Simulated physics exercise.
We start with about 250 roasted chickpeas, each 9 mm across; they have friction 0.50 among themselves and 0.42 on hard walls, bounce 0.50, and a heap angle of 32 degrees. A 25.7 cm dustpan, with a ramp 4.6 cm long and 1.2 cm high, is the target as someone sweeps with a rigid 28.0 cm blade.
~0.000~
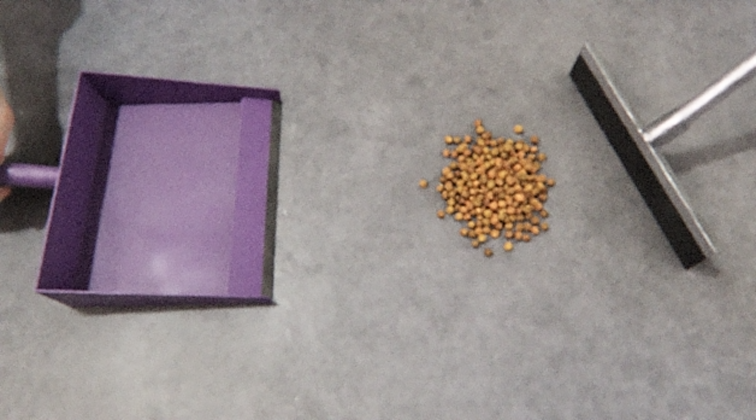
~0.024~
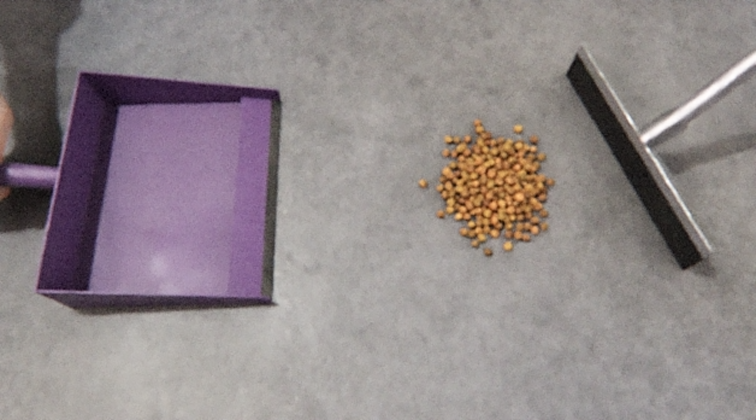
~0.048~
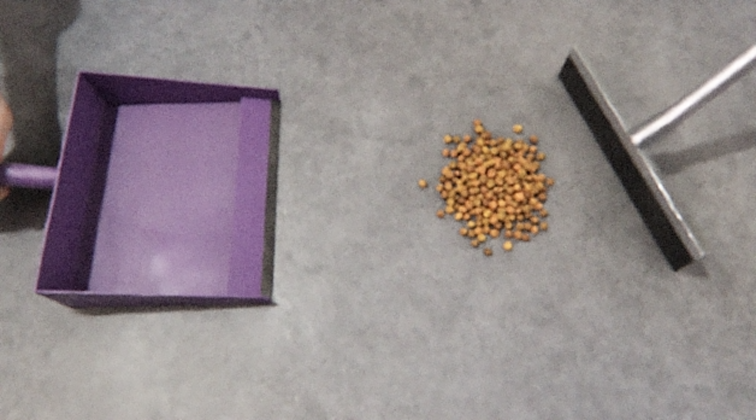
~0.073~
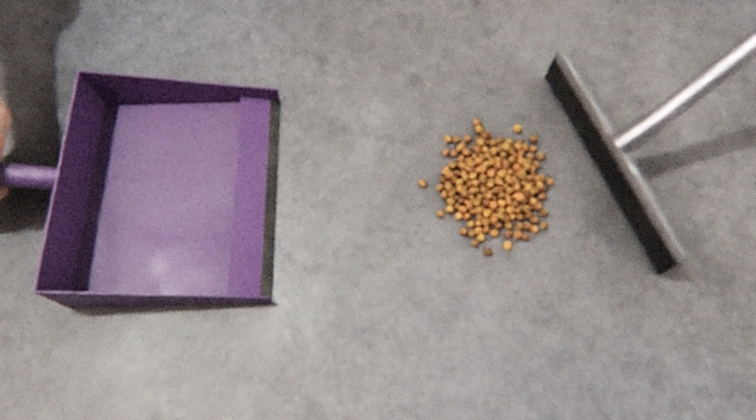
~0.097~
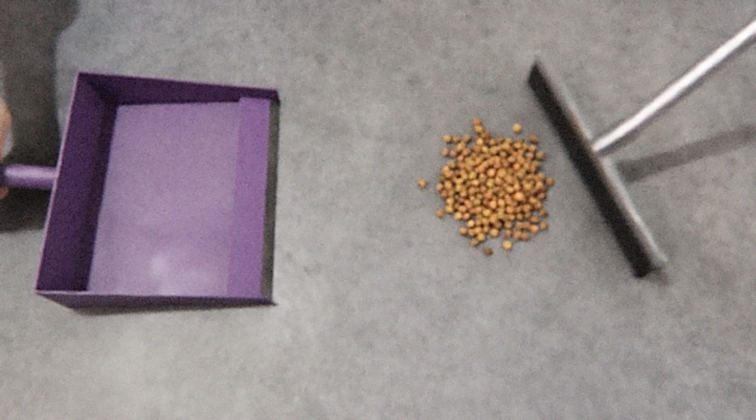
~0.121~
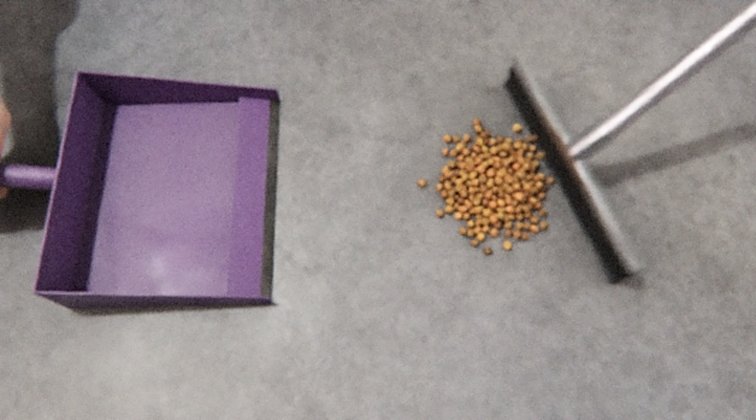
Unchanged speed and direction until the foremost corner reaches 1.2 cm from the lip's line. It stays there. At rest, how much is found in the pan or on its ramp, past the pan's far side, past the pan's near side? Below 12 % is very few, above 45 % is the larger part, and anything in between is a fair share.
Pan: The larger part, far side: Very few, near side: A fair share.
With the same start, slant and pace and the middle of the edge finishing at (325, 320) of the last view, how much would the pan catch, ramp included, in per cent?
Some 35 per cent.
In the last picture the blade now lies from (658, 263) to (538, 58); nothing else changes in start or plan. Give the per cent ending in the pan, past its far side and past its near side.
That ends as pan 35, far 0, and near 20.
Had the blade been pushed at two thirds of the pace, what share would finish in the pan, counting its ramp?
Some 35 %.
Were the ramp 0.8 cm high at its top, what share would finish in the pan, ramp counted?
In that case roughly 60 percent.
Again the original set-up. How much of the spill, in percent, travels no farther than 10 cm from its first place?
It comes to near 0 percent.
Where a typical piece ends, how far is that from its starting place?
I'd say near 32 cm.
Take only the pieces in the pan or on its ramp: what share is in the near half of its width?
Around 80 in a hundred.
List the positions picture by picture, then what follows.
The first picture shows blade from (711, 252) to (586, 50), moved 0.0 cm, 0 of the pieces shifted so far; middle of the pieces at (492, 182); pan at (167, 197).
The second picture shows blade from (708, 252) to (583, 50), moved 0.3 cm, 0 of the pieces shifted so far; middle of the pieces at (492, 182).
The third picture shows blade from (699, 254) to (574, 51), moved 1.4 cm, 0 of the pieces shifted so far; middle of the pieces at (491, 182).
The fourth picture shows blade from (682, 257) to (560, 54), moved 3.2 cm, 0 of the pieces shifted so far; middle of the pieces at (491, 182).
The fifth picture shows blade from (660, 262) to (540, 57), moved 5.6 cm, 0 of the pieces shifted so far; middle of the pieces at (491, 181).
The sixth picture shows blade from (634, 267) to (517, 61), moved 8.5 cm, 0 of the pieces shifted so far; middle of the pieces at (491, 181); pan at (165, 197). The blade's pace is about 1.19 m/s, heading 11 degrees towards the viewer's side.
After 0.25 s, middle of the blade 18 cm from the lip; 0 % over the lip, far side 0 %, near side 0 %.
After 0.34 s, middle of the blade 8 cm from the lip; 0 % over the lip, far side 0 %, near side 10 %.
Then, at 0.56 s, middle of the blade 6 cm from the lip; 60 % over the lip, far side 0 %, near side 20 %.
At rest (1.3 s), pan 55 %, far side 0 %, near side 20 %, in front of the lip or behind the blade 25 %.
